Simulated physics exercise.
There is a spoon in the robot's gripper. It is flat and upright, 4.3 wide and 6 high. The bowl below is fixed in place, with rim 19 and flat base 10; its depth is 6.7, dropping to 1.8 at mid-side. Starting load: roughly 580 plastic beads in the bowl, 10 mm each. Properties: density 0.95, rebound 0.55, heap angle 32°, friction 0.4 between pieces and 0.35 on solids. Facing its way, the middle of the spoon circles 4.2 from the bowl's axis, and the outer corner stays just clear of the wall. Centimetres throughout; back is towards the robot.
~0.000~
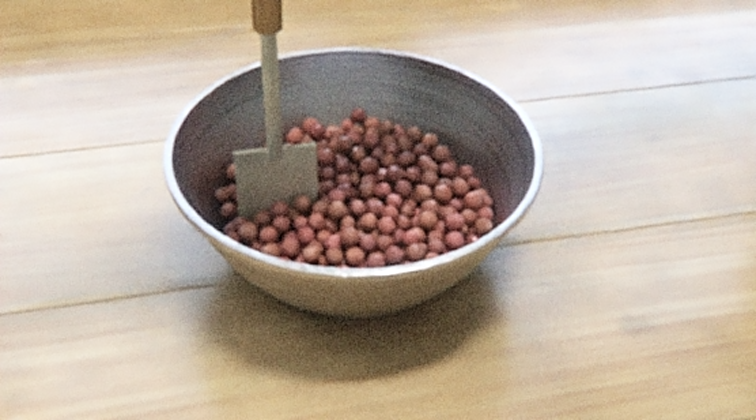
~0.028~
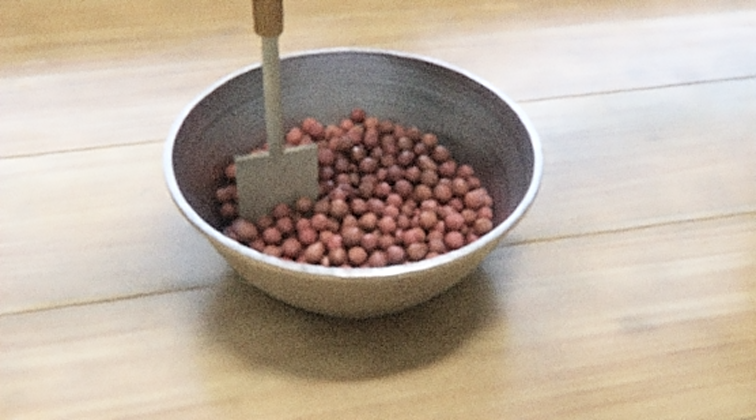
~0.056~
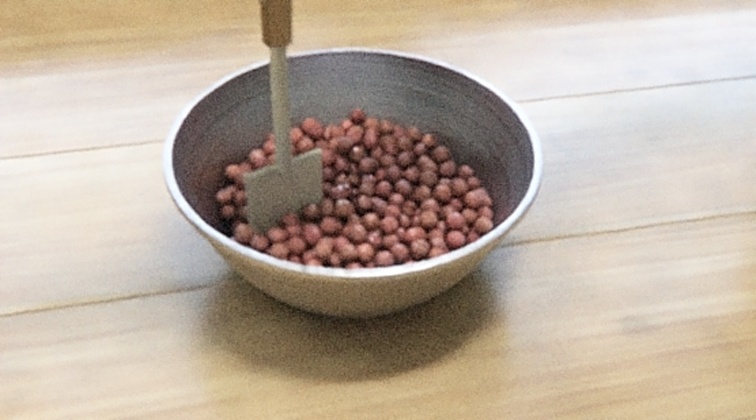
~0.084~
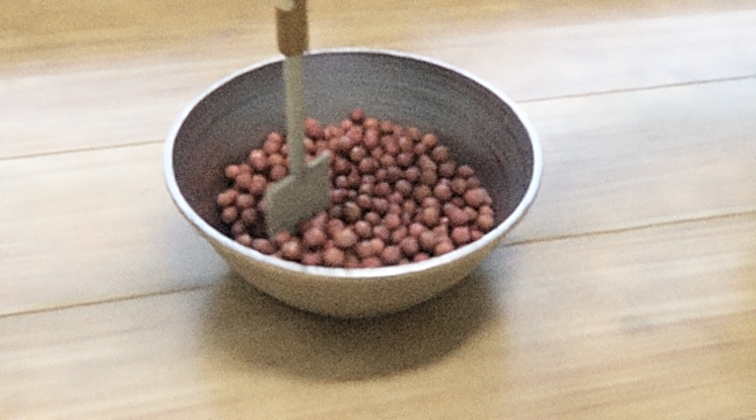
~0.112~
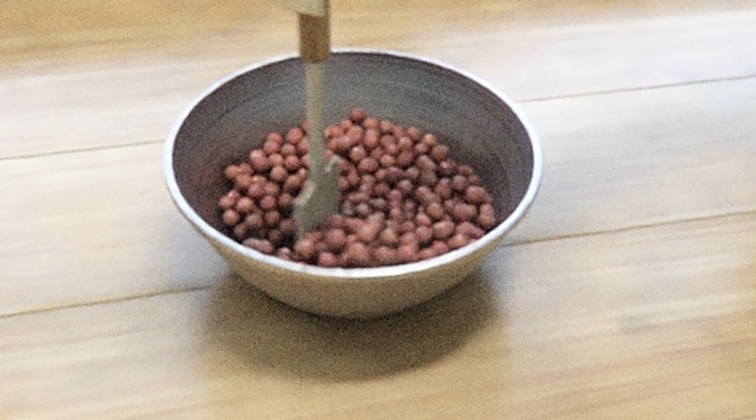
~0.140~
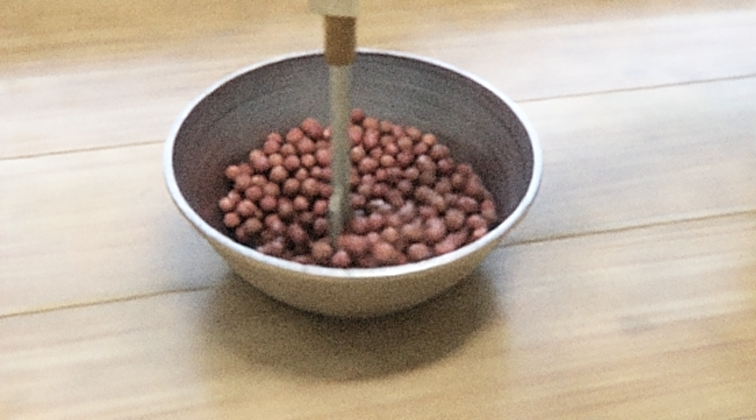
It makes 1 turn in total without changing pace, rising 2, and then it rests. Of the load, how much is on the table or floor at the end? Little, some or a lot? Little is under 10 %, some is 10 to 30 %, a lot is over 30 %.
Little.
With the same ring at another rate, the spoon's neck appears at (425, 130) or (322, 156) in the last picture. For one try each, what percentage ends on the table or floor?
About 30 per cent, then about 0 per cent.
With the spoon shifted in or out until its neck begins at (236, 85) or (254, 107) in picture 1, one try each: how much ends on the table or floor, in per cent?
Roughly 0 and 5 per cent.
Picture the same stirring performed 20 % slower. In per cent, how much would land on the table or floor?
Then roughly 0 %.
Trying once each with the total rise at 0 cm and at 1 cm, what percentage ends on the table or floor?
About 5 and 5 per cent.
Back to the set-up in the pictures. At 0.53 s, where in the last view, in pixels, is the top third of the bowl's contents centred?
Near (289, 140).
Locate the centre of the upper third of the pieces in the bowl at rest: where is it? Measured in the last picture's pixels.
Centre, approx.: (312, 211).
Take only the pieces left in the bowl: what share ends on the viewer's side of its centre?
Near 50 per cent of what stays in the bowl.
By 0.33 s, 181° round, highest piece 8 above the table; 572 in the bowl, 1 on the table or floor, 7 in flight or on the tool.
By 0.53 s, 293° round, highest piece 8 above the table; 559 in the bowl, 17 on the table or floor, 4 in flight or on the tool.
By 0.82 s, 0° round, highest piece 6 above the table; 557 in the bowl, 23 on the table or floor.
By 1.52 s, 0° round, highest piece 6 above the table; 557 in the bowl, 23 on the table or floor.
Final count, 557 in the bowl, 23 on the table or floor. That is 4 % on the table or floor.
